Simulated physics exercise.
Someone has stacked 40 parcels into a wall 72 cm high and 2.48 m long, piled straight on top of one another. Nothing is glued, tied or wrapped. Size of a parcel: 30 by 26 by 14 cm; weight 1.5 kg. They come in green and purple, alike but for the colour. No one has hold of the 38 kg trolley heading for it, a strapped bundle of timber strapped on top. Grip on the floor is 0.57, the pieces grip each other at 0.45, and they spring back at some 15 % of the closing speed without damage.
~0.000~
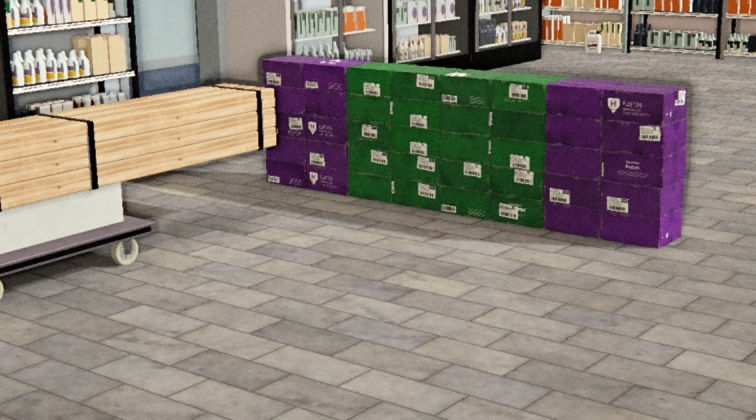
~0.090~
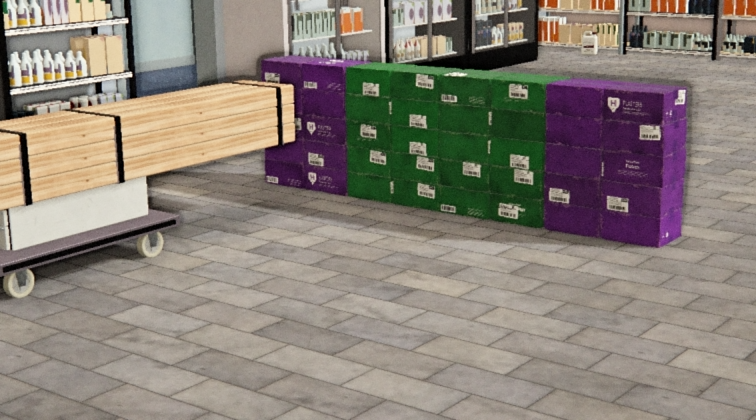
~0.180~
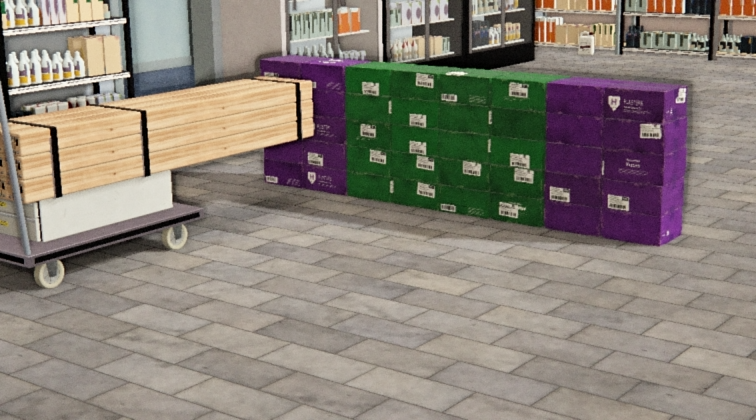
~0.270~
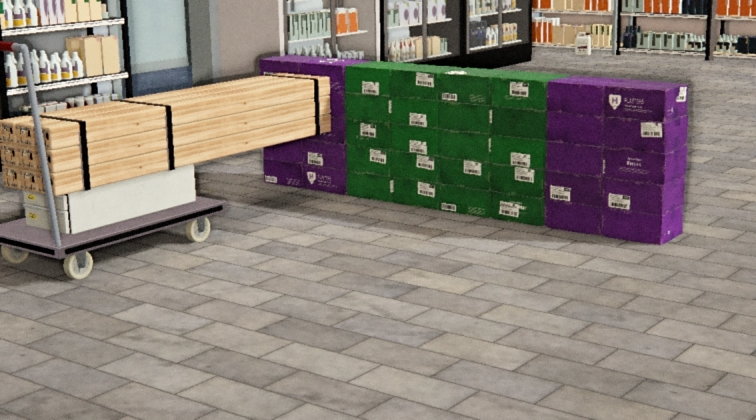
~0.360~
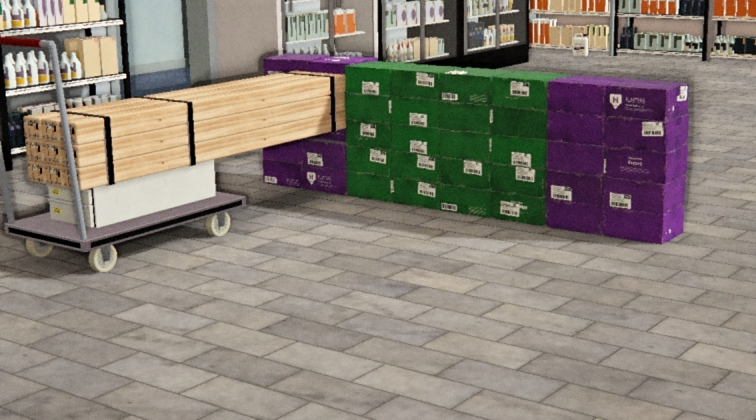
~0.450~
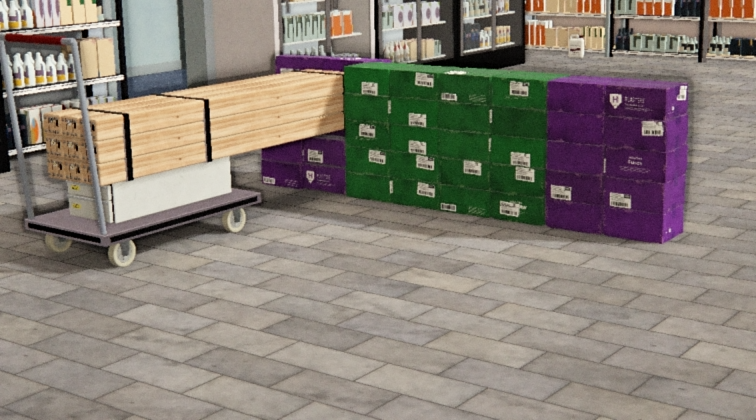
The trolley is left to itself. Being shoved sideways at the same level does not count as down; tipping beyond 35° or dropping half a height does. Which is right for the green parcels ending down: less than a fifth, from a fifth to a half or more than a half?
Fewer than one in five of them.
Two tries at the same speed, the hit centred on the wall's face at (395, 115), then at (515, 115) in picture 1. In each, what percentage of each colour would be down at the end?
Purple 0 then 20, green 30 then 40 per cent.
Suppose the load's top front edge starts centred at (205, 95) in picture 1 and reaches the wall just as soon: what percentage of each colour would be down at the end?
Then purple 30, green 20 per cent.
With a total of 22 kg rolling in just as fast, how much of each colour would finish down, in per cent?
Then purple 40, green 0 per cent.
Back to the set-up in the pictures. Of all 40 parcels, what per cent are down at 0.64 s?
At that moment 15 per cent.
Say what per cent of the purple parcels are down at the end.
By colour: Purple 40 per cent.
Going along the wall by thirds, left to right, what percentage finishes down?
Left 50, middle 0, right 0 per cent.
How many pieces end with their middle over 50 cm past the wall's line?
Some 6 pieces.
After 0.64 s, load 39 cm past the wall's line, still rolling; none of the 20 green parcels down (6 of 40 in all colours); top green parcel unmoved.
After 1.18 s, load 96 cm past the wall's line, still rolling; none of the 20 green parcels down (7 of 40 in all colours); top green parcel unmoved.
At rest (1.9 s), load 1.09 m past the wall's line, stopped; none of the 20 green parcels down (7 of 40 in all colours); top green parcel unmoved; top purple parcel unmoved. That is 0 per cent. As the last picture would show them, middles, top green parcel near (428, 82), top purple parcel near (587, 95).
